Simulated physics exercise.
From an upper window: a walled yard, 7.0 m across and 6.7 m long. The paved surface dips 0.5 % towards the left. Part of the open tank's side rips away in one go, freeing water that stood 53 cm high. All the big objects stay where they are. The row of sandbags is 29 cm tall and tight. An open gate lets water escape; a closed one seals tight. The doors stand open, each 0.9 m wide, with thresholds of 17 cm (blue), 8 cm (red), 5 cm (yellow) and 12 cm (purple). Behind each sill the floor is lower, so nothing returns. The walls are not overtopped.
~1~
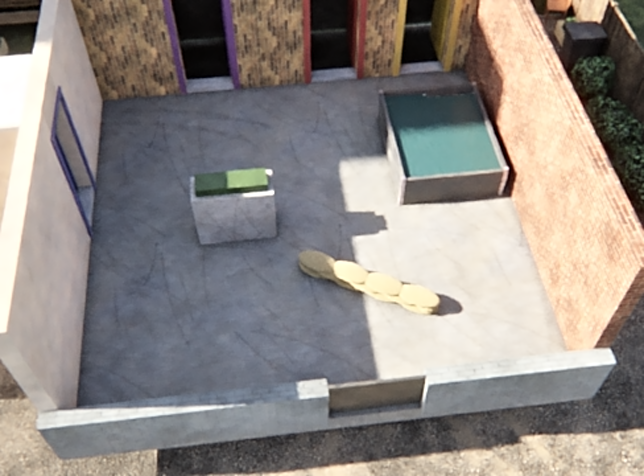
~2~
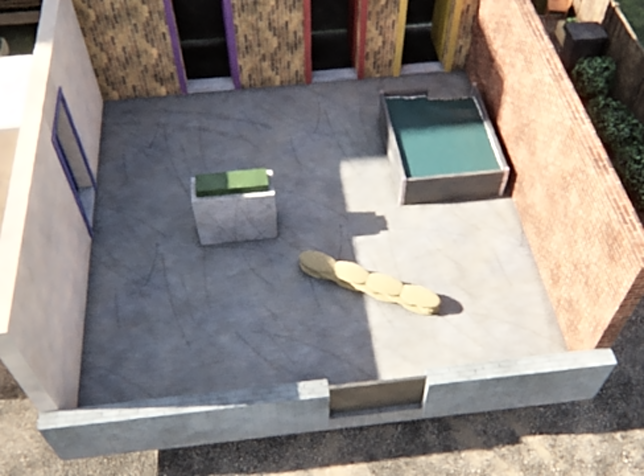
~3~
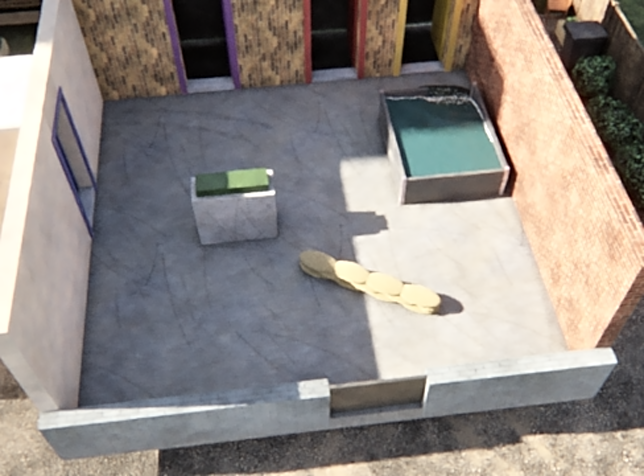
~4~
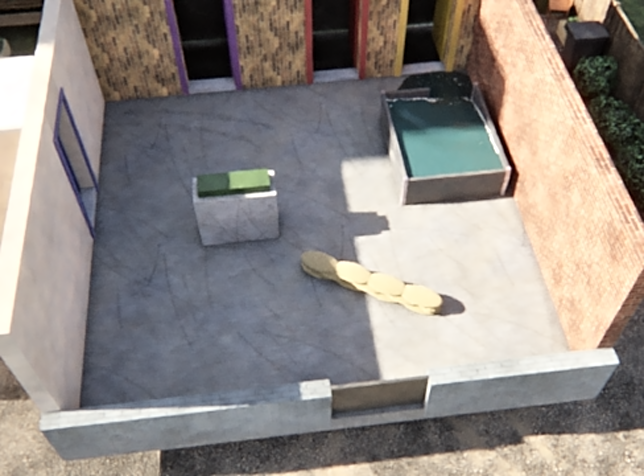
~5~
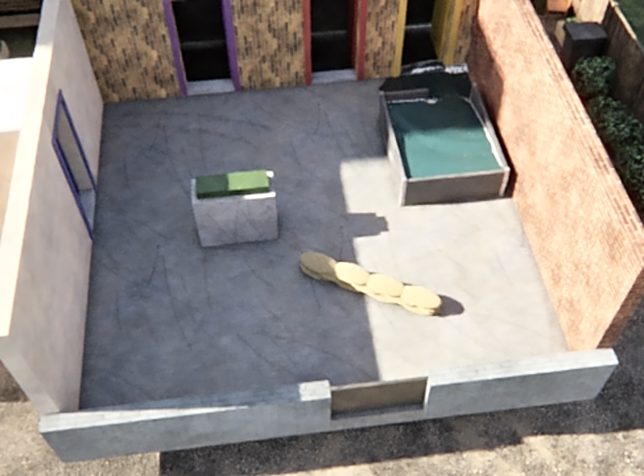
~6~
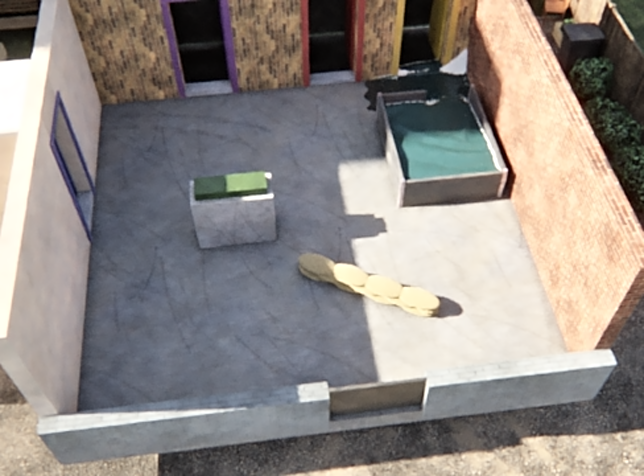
Dark water broke out of the far side of the open tank in the walled yard's back right corner and spread over the paving behind it, while everything else stayed still.
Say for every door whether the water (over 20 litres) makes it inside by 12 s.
The water let in: At the blue door it does not reach the limit; at the red door it keeps below the limit; at the yellow door it exceeds the limit; at the purple door it keeps below the limit.
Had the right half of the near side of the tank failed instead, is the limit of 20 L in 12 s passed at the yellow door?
Against that limit: Yellow under.
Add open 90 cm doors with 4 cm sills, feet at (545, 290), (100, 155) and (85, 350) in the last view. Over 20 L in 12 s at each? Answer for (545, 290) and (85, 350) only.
In turn: Not over, below.
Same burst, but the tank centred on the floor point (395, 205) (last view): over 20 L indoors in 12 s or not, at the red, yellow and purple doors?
Against that limit: Red over, yellow past it, purple below.
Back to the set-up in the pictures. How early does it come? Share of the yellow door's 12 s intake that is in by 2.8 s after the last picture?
About 60 per cent.
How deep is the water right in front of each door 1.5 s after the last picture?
In cm: Blue 0, red 6, yellow 28, purple 0.
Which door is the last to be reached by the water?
The blue one.
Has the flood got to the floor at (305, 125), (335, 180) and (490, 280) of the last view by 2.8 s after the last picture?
In turn: Wet, dry, still dry.
Then, 0.7 s after the last picture water covers 5 % of the floor and is deepest (42 cm) near (463, 72); blue door not reached, red door 3 cm at the sill, 0 L in, yellow door 25 cm at the sill, 116 L in, purple door not reached.
Then, 1.5 s after the last picture water covers 10 % of the floor and is deepest (35 cm) near (456, 79); blue door not reached, red door 6 cm at the sill, 0 L in, yellow door 28 cm at the sill, 271 L in, purple door not reached.
Then, 2.8 s after the last picture water covers 20 % of the floor and is deepest (24 cm) near (456, 79); blue door not reached, red door 5 cm at the sill, 0 L in, yellow door 20 cm at the sill, 443 L in, purple door 3 cm at the sill, 0 L in.
Then, 6.3 s after the last picture water covers 45 % of the floor and is deepest (14 cm) near (447, 80); blue door 4 cm at the sill, 0 L in, red door 3 cm at the sill, 0 L in, yellow door 13 cm at the sill, 662 L in, purple door 2 cm at the sill, 0 L in.
Then, 11.3 s after the last picture water covers 60 % of the floor and is deepest (8 cm) near (447, 80); blue door 4 cm at the sill, 0 L in, red door 2 cm at the sill, 0 L in, yellow door 8 cm at the sill, 746 L in, purple door 2 cm at the sill, 0 L in.
